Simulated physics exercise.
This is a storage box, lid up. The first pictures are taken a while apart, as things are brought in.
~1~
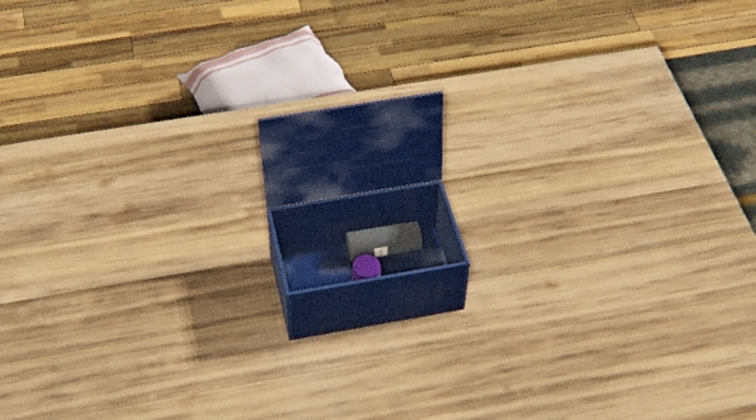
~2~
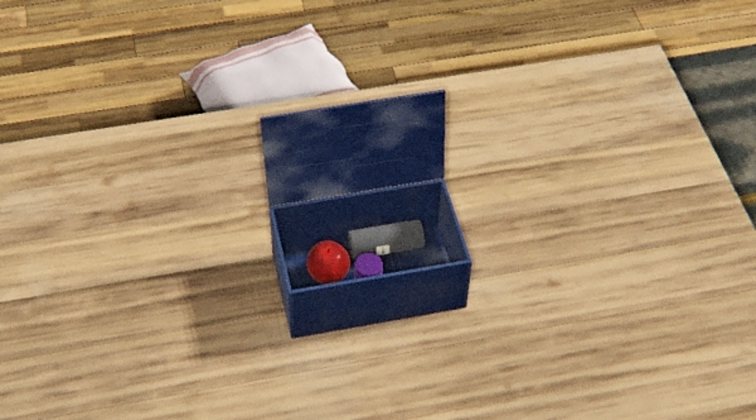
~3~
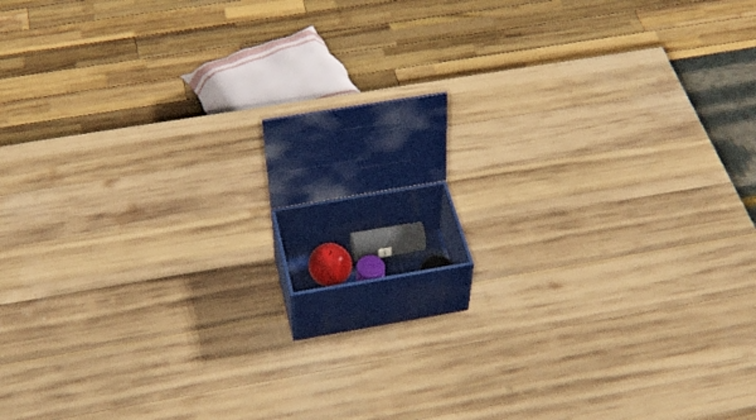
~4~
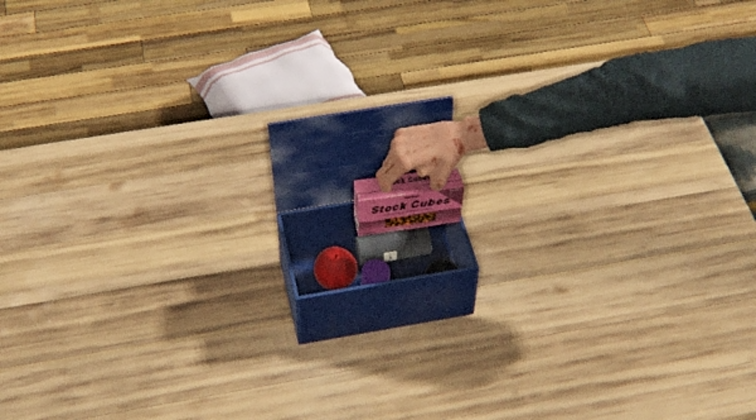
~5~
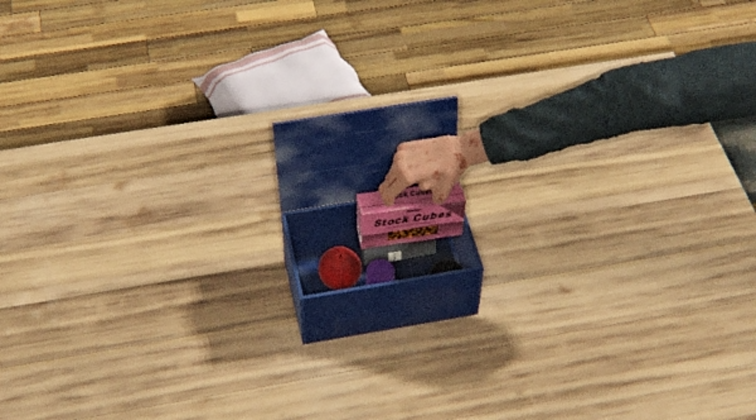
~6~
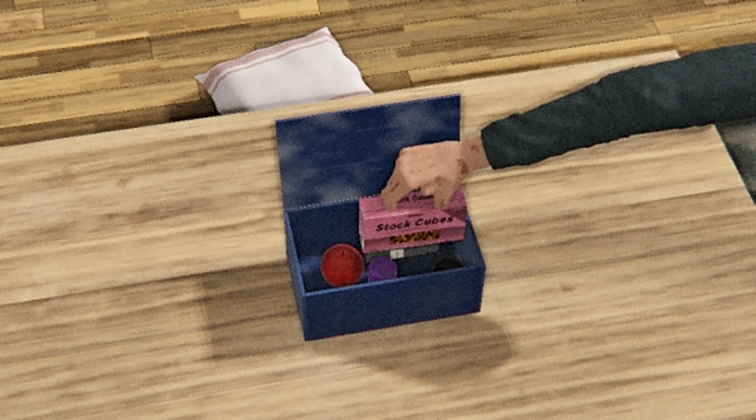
In this clip, an open blue box on a wooden table holds grey and purple items, then also a round red object and a dark one, before a hand lowers a pink packet slightly into its right side.
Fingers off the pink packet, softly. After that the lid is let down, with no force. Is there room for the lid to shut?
Here the lid shuts flat.
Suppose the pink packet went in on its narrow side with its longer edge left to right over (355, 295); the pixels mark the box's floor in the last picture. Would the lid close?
Then it shuts flat.
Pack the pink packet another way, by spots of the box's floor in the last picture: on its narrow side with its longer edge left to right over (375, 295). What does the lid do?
Then it closes.
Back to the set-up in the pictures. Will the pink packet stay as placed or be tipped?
It ends up tilted.
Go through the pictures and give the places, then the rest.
In the first frame, the last thing is not in view yet.
In the second frame, the last thing is not in view yet; grey shaker (386, 239).
In the third frame, the last thing is not in view yet; red apple (330, 265).
In the fourth frame, still above its spot; pink packet (408, 202); grey shaker (394, 245).
In the fifth frame, still above its spot; pink packet (410, 215); red apple (340, 269).
In the sixth frame, in place under the hand; pink packet (412, 220).
Then, 0.40 s past the last view, pink packet rocked 41° from its first pose near (408, 243).
Then, 1.40 s past the last view, lid 72° above the rim; pink packet rocked 49° from its first pose near (409, 244); red apple displaced a little.
Then, 1.90 s past the last view, lid 41° above the rim; pink packet rocked 50° from its first pose near (409, 245); red apple displaced a little.
Then, 2.40 s past the last view, lid 5° above the rim; pink packet rocked 50° from its first pose near (409, 245); red apple displaced a little.
Finally, lid shut; down or leaning hard in the box, pink packet; moved from the start, red apple; the other 3 still in place. Final places as the last picture's camera would see them, pink packet near (410, 247).
